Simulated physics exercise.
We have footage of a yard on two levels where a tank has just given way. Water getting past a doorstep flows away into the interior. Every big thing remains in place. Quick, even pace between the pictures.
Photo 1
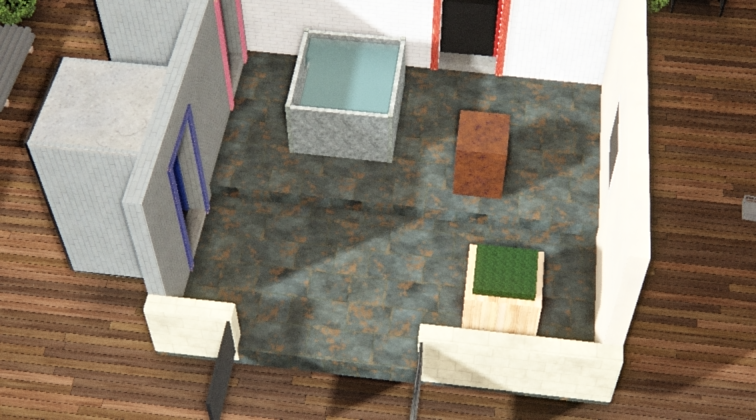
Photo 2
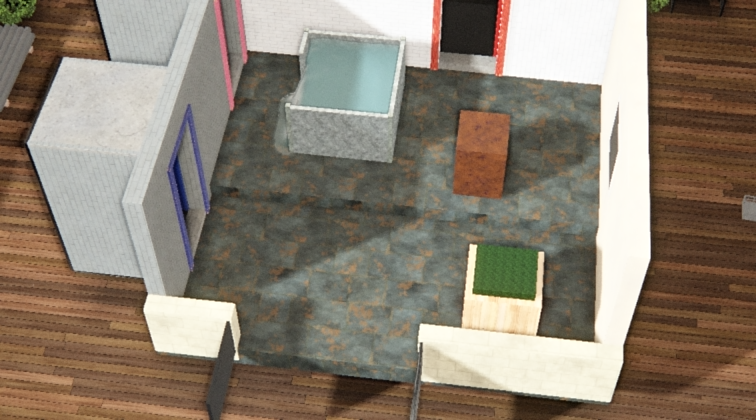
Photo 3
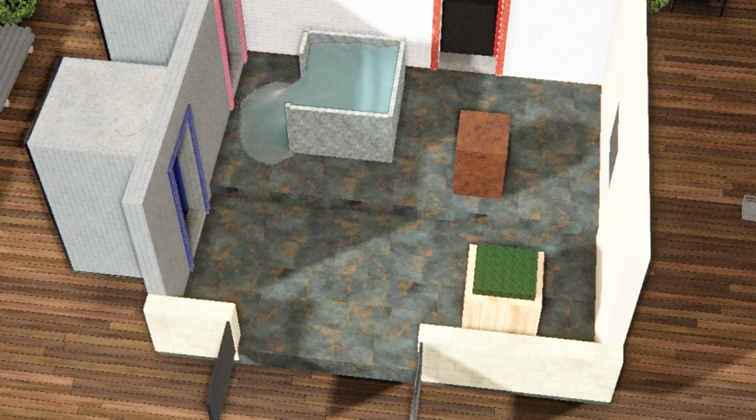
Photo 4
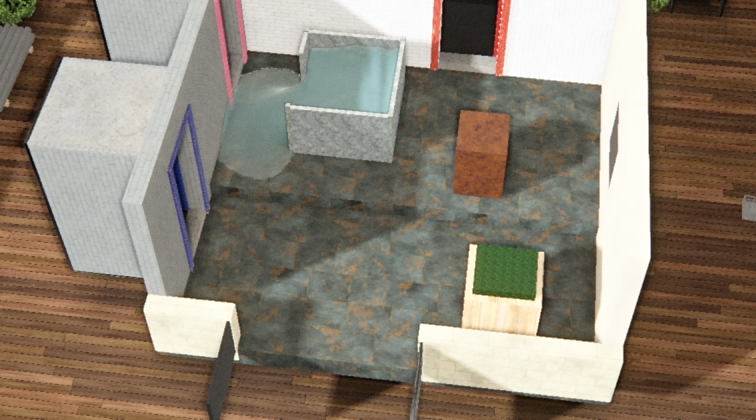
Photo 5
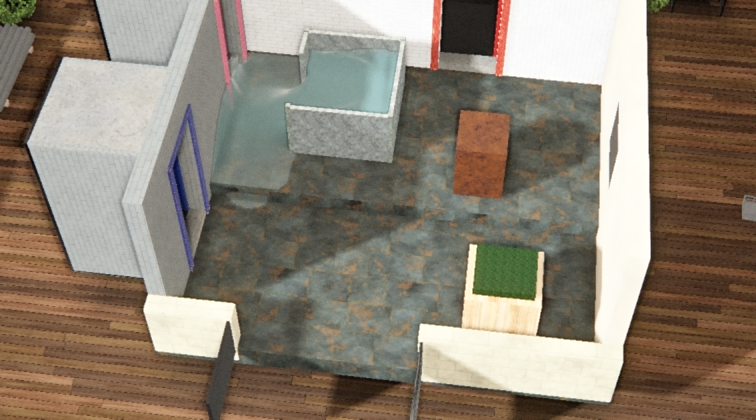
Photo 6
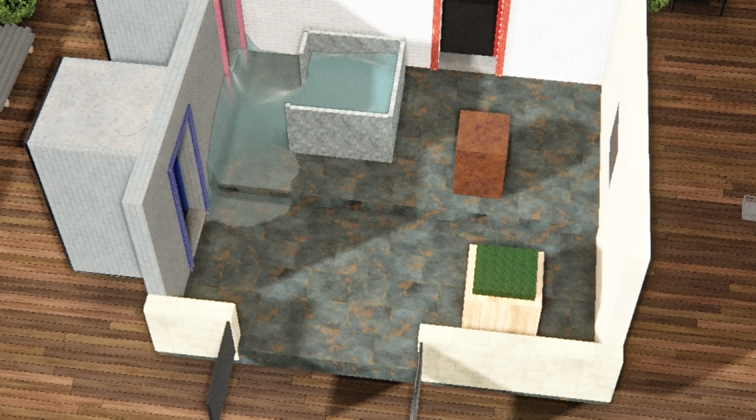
Water bursts through the left side of an open grey tank, spreads over the dark mottled floor to the left wall, then creeps toward the viewer along it. The walled yard, ringed by brown planking, is seen from high above by a still camera. A rust-brown block stands right of the tank, a green-topped pale box nearer, a blue-framed opening at left, and a red-framed doorway behind.
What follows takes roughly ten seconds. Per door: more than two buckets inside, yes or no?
Per door - red door: No, pink door: Yes, blue door: No.
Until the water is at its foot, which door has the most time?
The door marked red.
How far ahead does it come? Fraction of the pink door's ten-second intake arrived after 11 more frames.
Result: 90 % of the ten-second total.
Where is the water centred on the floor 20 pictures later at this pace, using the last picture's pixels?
The centre of mass sits at about (324, 159).
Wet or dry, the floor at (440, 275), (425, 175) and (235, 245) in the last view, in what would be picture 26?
Point 1: Not wet; point 2: Not wet; point 3: Drenched.
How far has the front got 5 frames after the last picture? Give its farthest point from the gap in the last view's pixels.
Somewhere near (176, 326).
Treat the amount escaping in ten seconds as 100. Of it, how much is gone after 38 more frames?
My estimate is roughly 75 percent.
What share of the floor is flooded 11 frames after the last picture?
About 35 per cent.
A moment on, water covers 25 % of the floor; the red door not reached, the pink door over two buckets in, the blue door wet at the sill, nothing in.
Next, water covers 35 % of the floor; the red door wet at the sill, nothing in, the pink door over two buckets in, the blue door under two buckets in.
Then, water covers 50 % of the floor; the red door wet at the sill, nothing in, the pink door far over two buckets in, the blue door under two buckets in.
Later, water covers 75 % of the floor; the red door wet at the sill, nothing in, the pink door far over two buckets in, the blue door under two buckets in.
In the end, water covers 80 % of the floor; the red door wet at the sill, nothing in, the pink door far over two buckets in, the blue door under two buckets in.
